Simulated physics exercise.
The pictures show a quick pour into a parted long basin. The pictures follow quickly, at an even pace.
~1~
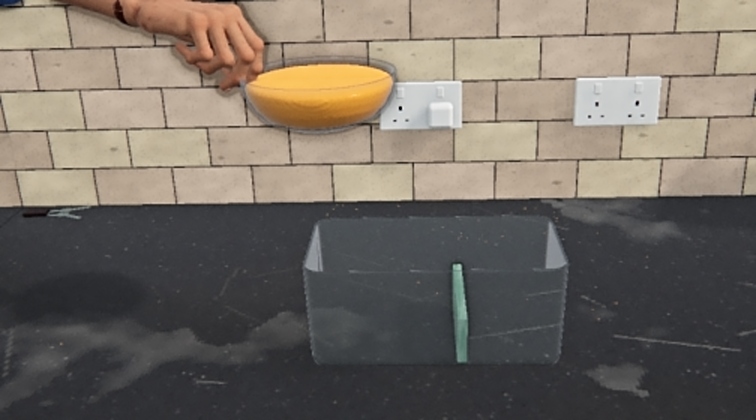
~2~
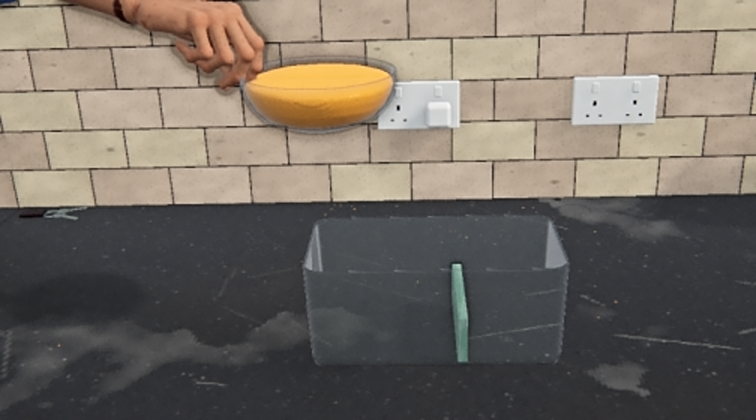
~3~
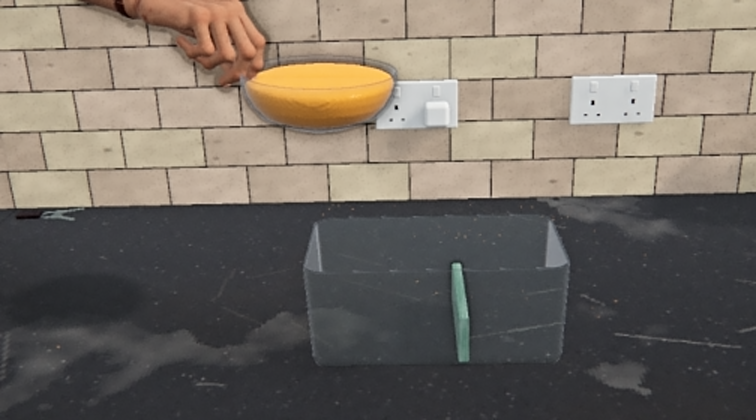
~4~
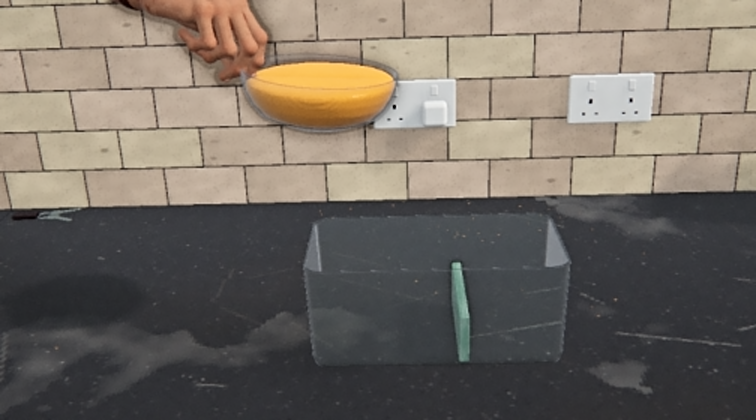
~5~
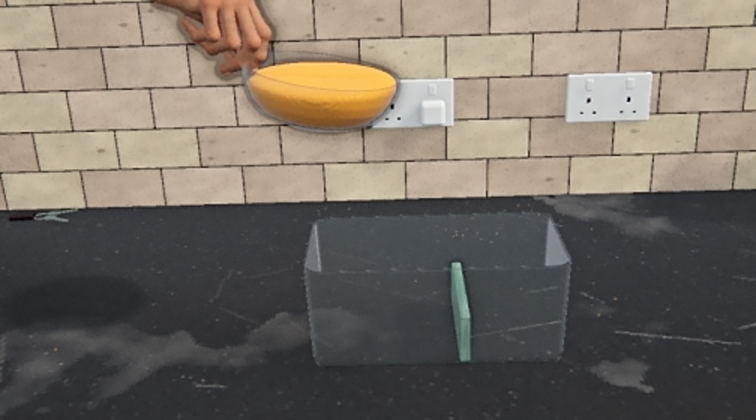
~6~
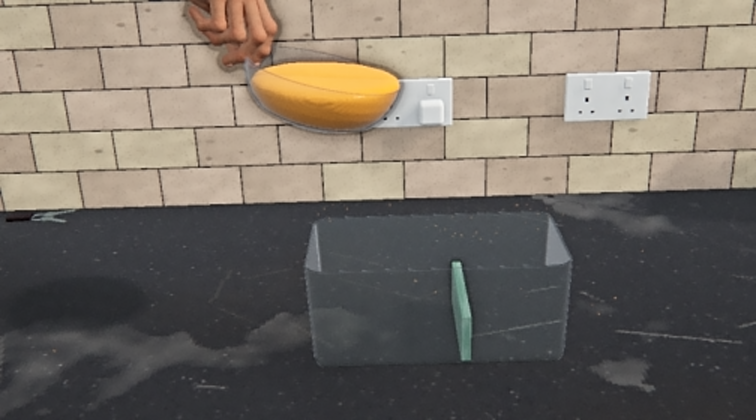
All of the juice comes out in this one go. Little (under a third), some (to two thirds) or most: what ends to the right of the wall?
In the end between a third and two thirds is right of the wall.
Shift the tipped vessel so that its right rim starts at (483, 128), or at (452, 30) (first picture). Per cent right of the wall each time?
Near 80 % and 75 %.
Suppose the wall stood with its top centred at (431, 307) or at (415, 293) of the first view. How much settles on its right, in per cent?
In turn 70 and 80 in a hundred.
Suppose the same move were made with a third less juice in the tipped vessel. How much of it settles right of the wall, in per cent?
Near 30 %.
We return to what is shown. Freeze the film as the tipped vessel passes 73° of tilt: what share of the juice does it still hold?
It comes to 20 per cent or so.
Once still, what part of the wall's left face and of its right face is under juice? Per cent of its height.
Near 30 on the left, 40 on the right.
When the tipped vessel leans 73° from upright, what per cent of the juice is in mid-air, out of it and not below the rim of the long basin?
It comes to 50 per cent or so.
A moment on, the tilt is 73° and 19 per cent is still to pour, 6 is left of the wall and 24 right of it.
Next, the tilt is 105° and 0 per cent is still to pour, 45 is left of the wall and 50 right of it.
Then the tilt is 109° and 0 per cent is still to pour, 48 is left of the wall and 50 right of it.
Later the tilt is 109° and 0 per cent is still to pour, 48 is left of the wall and 50 right of it.
In the end 48 per cent lies left of the wall, 50 right of it and 2 outside.
